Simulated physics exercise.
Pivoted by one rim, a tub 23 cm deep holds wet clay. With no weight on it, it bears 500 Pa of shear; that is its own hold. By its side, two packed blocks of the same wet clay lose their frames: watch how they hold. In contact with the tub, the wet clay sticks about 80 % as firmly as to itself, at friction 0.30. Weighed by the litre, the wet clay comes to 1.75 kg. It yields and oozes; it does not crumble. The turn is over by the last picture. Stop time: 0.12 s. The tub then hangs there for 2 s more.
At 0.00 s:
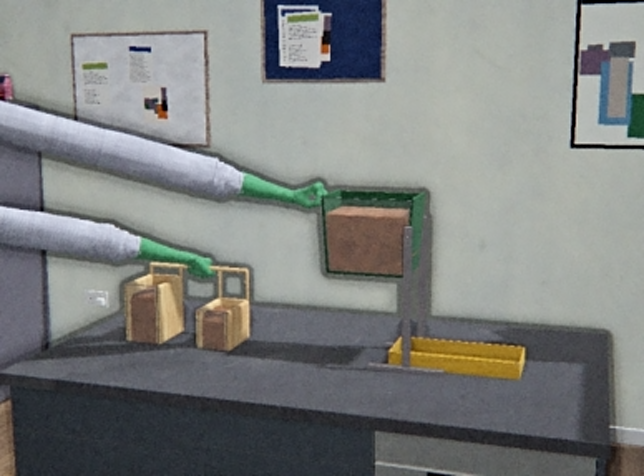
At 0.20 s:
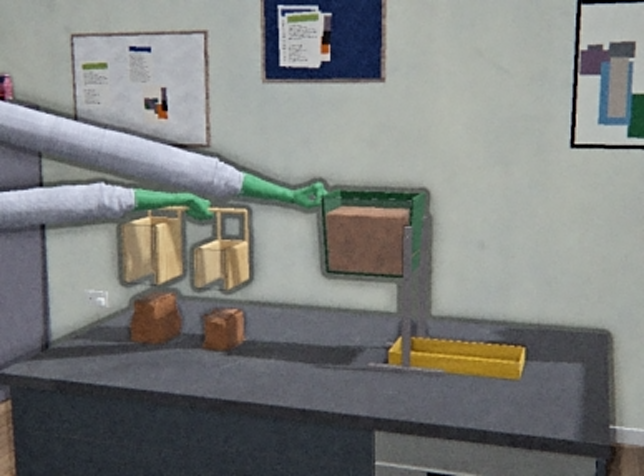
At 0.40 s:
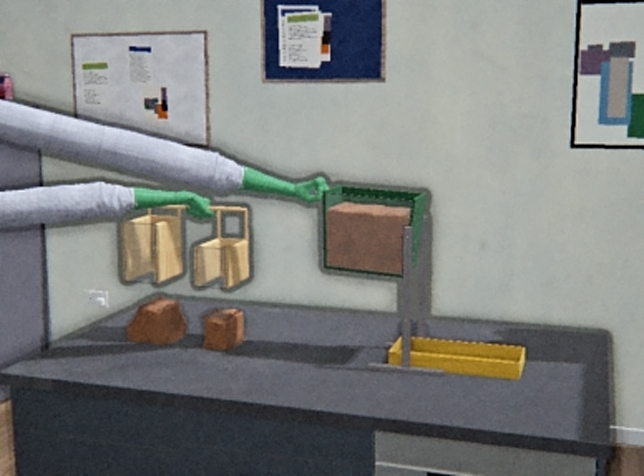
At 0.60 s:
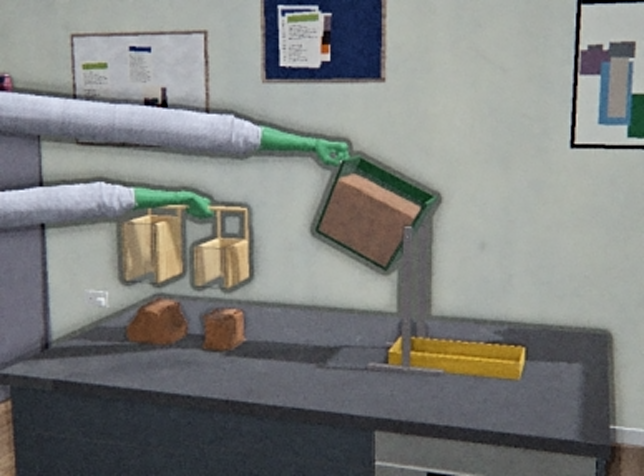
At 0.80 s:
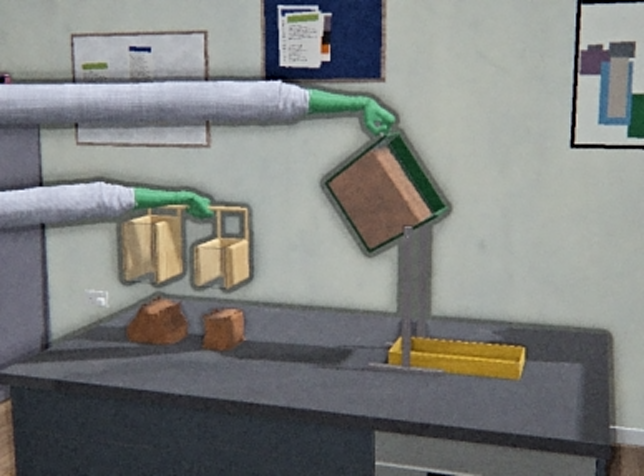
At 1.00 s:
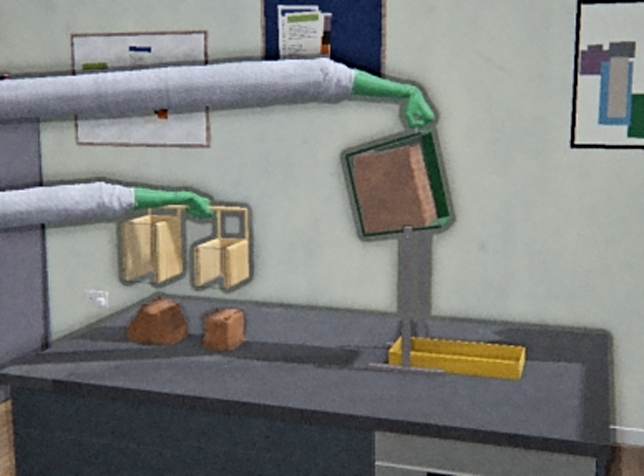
On a grey bench, green-gloved hands lift moulds off two brown blocks, then tilt a tub.
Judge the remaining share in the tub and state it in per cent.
The remaining share is close to 76 %.
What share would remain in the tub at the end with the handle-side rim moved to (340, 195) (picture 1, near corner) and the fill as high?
Close to 100 per cent would still be in the tub.
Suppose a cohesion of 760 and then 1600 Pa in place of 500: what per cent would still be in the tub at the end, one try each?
Result: 100 % for the first case, 100 % for the second.
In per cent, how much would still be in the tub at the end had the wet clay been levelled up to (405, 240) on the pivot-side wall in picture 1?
It would be close to 100 percent.
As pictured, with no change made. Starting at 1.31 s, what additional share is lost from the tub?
Load share from then on: Near 14 %.
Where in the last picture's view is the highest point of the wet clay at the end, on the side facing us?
Roughly at pixel (385, 173).
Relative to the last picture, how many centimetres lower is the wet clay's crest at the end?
About 8 cm.
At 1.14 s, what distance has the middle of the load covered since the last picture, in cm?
Close to 3 centimetres.
By 1.14 s, the tub is at 77 degrees and holds 100 %.
By 1.31 s, the tub is at 77 degrees and holds 89 %.
By 1.48 s, the tub is at 77 degrees and holds 79 %.
By 1.65 s, the tub is at 77 degrees and holds 76 %.
By 3.00 s, at the end, the tub is at 77 degrees and holds 76 %.
